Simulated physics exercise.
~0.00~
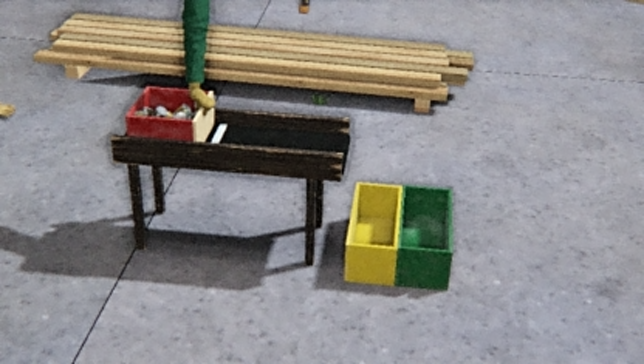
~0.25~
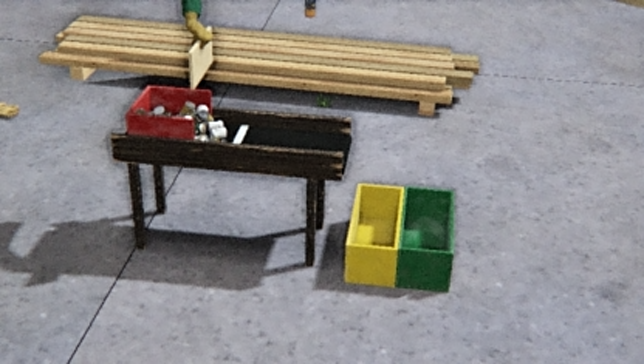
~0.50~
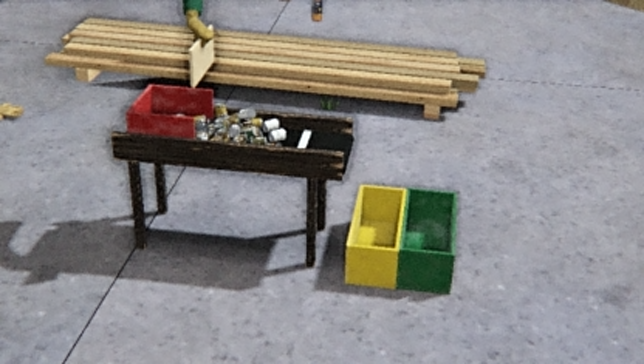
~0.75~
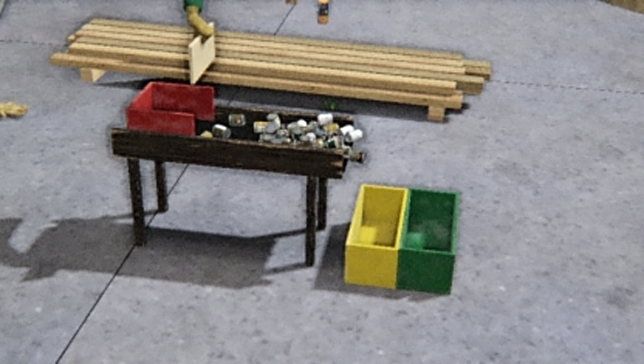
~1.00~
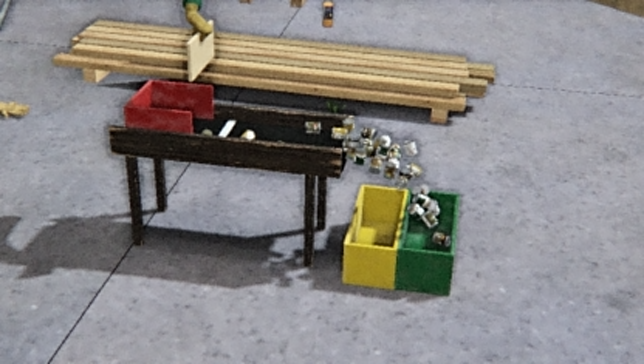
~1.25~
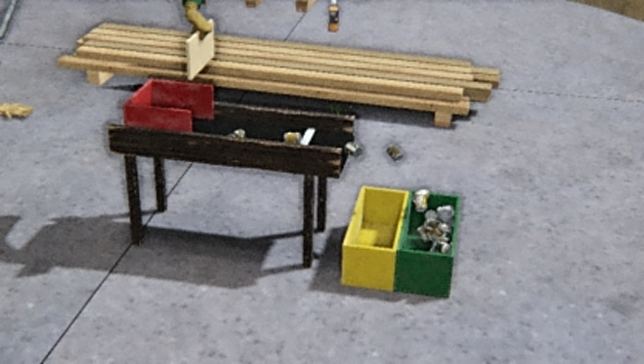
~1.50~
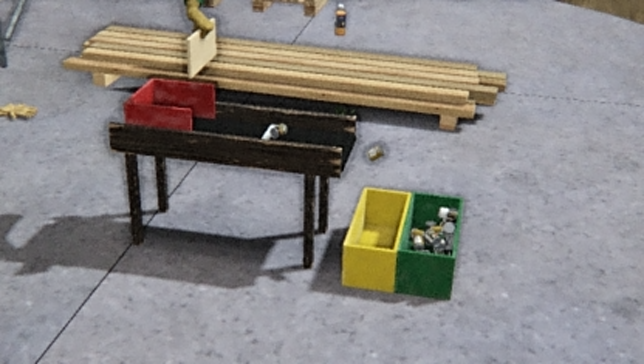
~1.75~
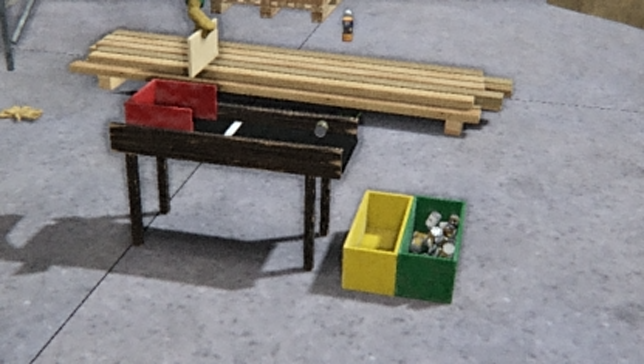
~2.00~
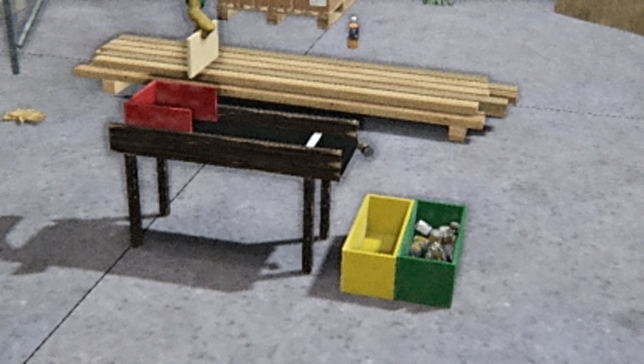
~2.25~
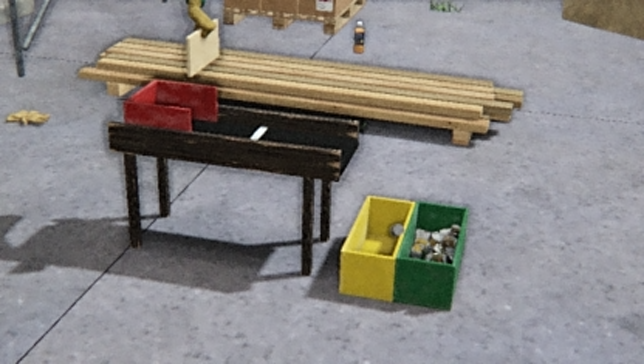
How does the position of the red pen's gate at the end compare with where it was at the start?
At the start the gate stands upright closing the belt side of the red pen. By the end it is held up above the pen, still upright, leaving that side open.
Concrete yard, an arm raising a red pen's gate and tins riding a belt, nearly all dropping into a green box.
